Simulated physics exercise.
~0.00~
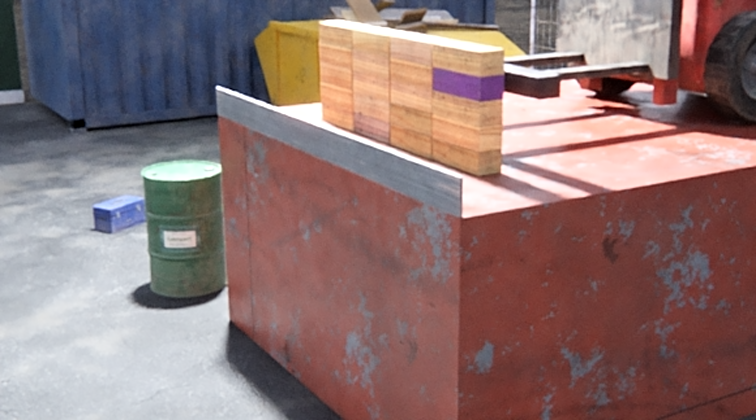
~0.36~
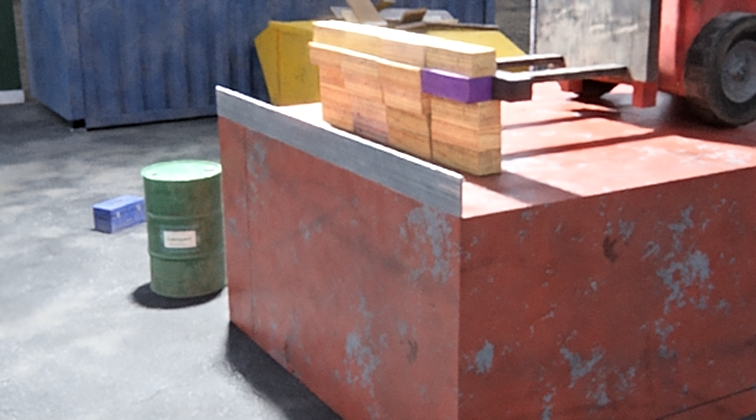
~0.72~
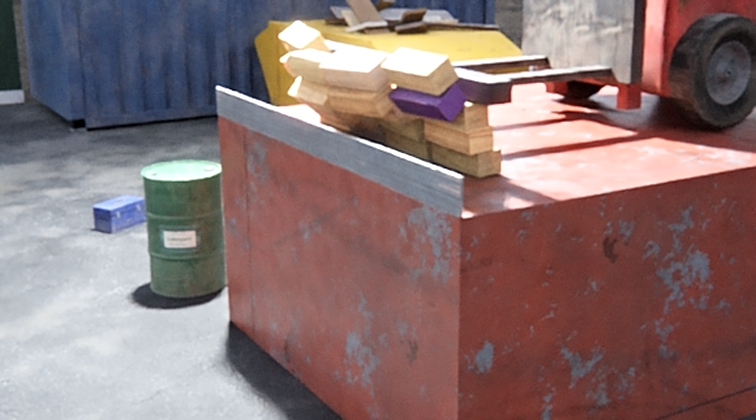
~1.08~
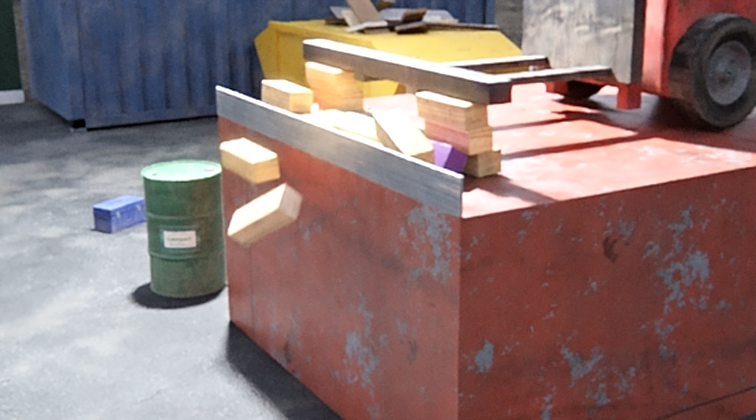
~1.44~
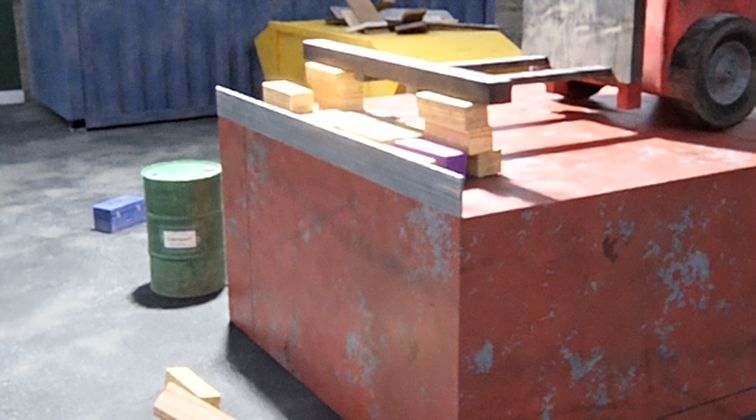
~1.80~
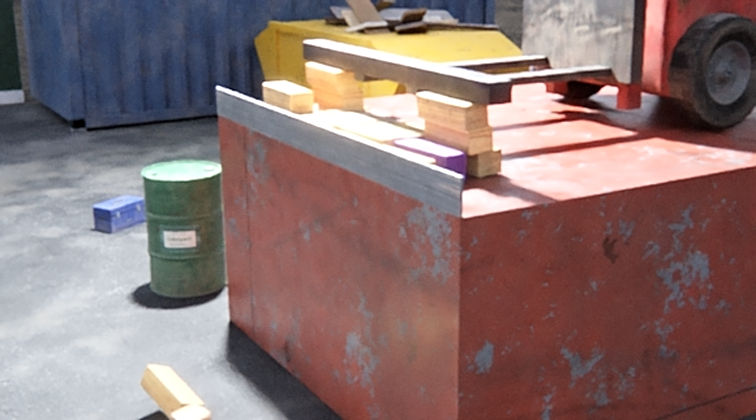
To begin with, a neat stack of timber blocks, one of them purple, stands on a rusty red platform beside a low metal board, with a green drum on the ground nearby. A red lift truck moves in from the right and pushes a dark beam into the upper part of the stack. The upper blocks slide left, tilt and tumble toward the board. As the beam stops, two blocks drop over the edge and fall to the ground. At the end, those two lie below, while the purple block and the others rest on the platform behind the board.
